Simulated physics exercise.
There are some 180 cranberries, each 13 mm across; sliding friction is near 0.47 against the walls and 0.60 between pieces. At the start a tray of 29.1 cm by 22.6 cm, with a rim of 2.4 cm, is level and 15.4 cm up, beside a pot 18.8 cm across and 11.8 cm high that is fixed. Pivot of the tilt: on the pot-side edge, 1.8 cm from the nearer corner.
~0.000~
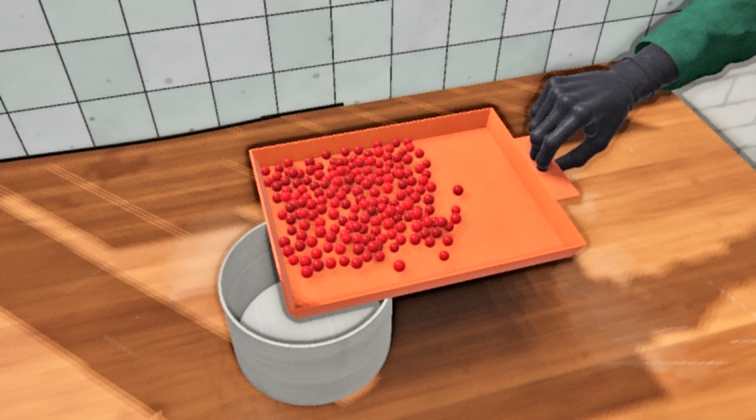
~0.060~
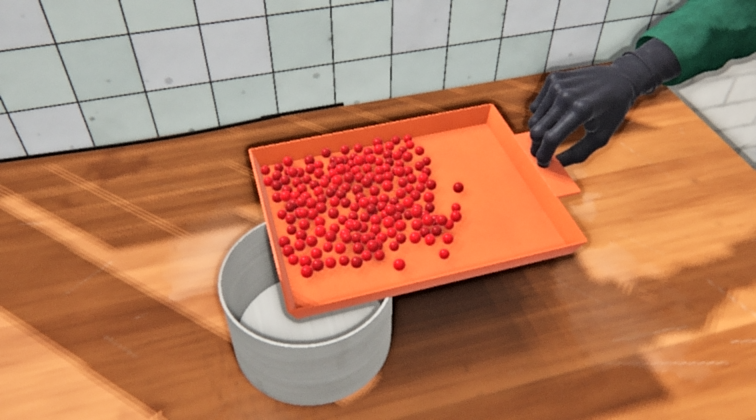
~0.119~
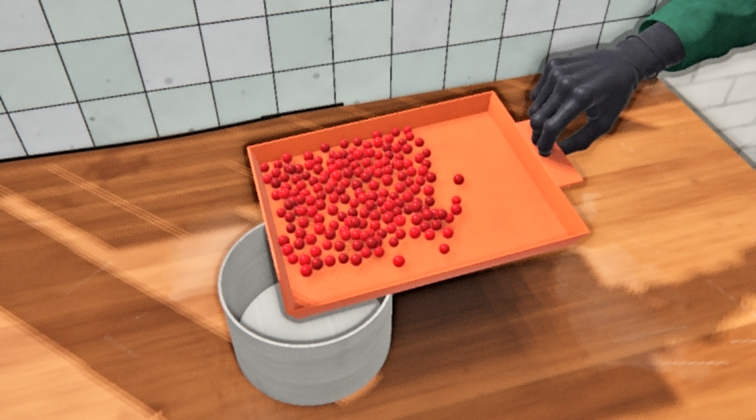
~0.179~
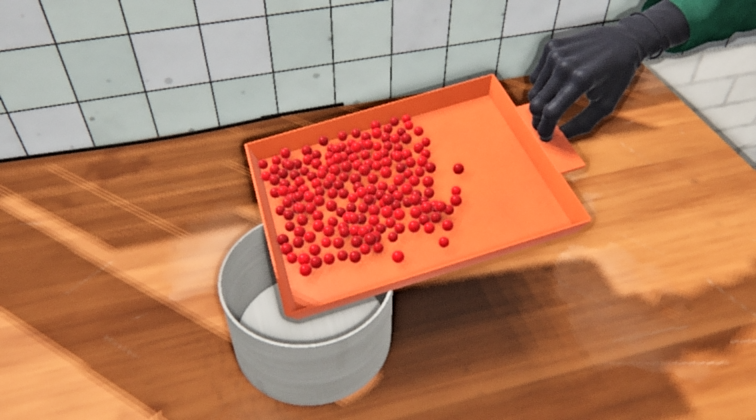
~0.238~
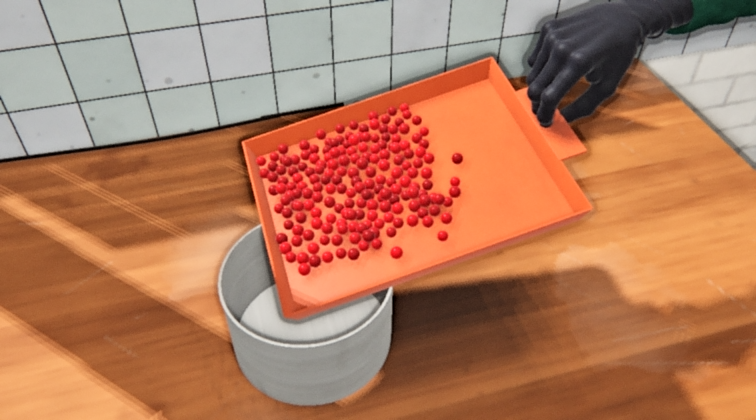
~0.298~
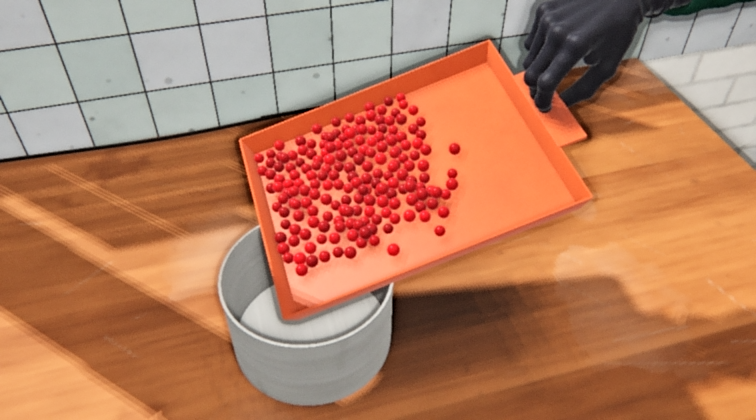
On a wooden counter beside a tiled wall, an orange tray scattered with small red berries sits level, its left edge over a round grey pot. A black-gloved hand then raises the handle on the right, tilting the tray modestly leftward, while the berries stay clustered in nearly the same spot.
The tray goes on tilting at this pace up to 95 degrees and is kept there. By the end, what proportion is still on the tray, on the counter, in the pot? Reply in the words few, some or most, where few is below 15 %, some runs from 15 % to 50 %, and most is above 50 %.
Shares - tray: Few; counter: Most; pot: Few.
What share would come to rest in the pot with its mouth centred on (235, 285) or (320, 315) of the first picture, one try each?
Close to 65 in a hundred, then close to 50 in a hundred.
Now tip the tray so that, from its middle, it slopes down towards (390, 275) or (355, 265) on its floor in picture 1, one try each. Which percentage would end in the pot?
The share comes to about 0 in a hundred, then about 0 in a hundred.
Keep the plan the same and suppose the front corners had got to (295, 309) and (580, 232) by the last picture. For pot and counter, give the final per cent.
In the pot: 0 per cent; on the counter: 100 per cent.
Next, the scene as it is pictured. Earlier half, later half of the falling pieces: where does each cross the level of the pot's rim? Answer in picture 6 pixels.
Roughly (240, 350) to start, and after that (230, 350).
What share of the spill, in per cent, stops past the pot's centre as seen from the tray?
I'd put it close to 100 per cent.
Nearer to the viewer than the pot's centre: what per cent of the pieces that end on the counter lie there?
Near 90 in a hundred.
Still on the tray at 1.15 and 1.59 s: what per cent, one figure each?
First 95, then 0.
After 0.81 s, tilt 54 degrees; the tray holds 100 %, the pot 0 %.
Then, at 1.15 s, tilt 79 degrees; the tray holds 95 %, the pot 0 %.
Then, at 1.59 s, tilt 95 degrees; the tray holds 0 %, the pot 0 %.
By 2.4 s all is still; tray 0 %, counter 100 %, pot 0 %.
